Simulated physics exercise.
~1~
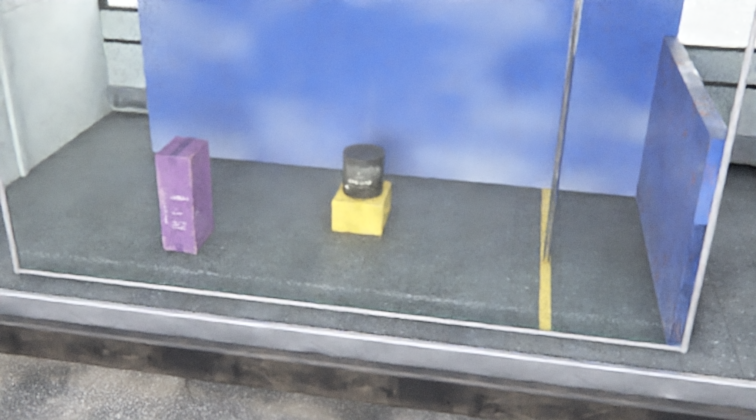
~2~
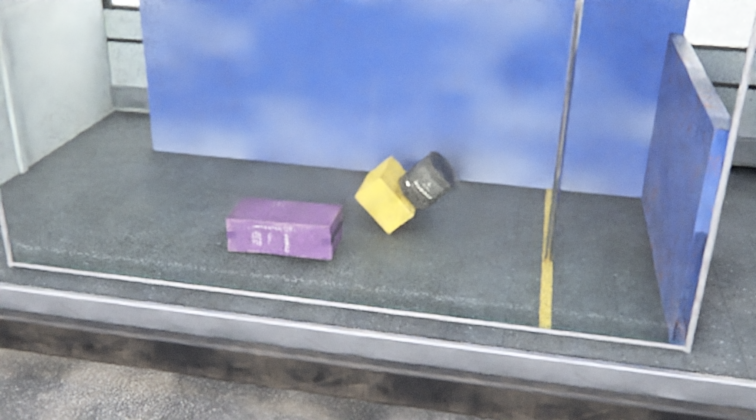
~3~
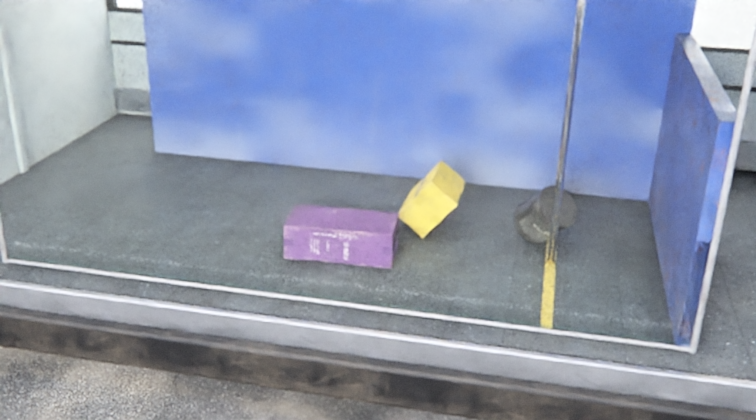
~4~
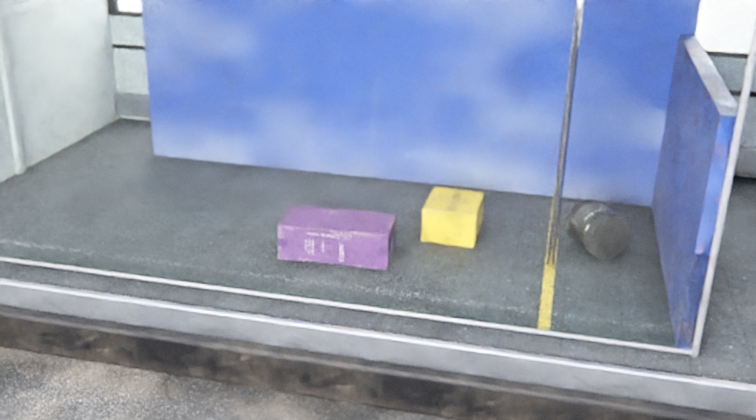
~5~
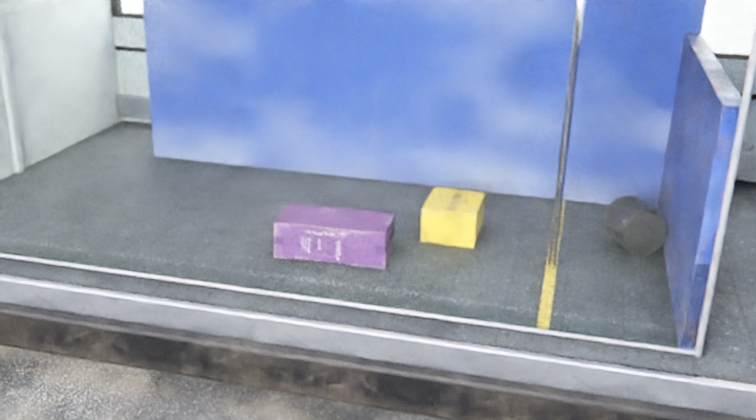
At the start, a tall purple box stands upright on the left of a dark floor backed by a blue panel, while a black bucket sits on a yellow carton near the middle. The purple box then ends up on its side farther right, as the carton tips and the bucket tilts off it to the right. The bucket moves on toward the yellow line while the carton keeps turning over. Next, the bucket passes the line, and the carton settles upside down. Finally, the bucket lies beyond the line near the right-hand blue wall, with the carton and purple box both short of it.
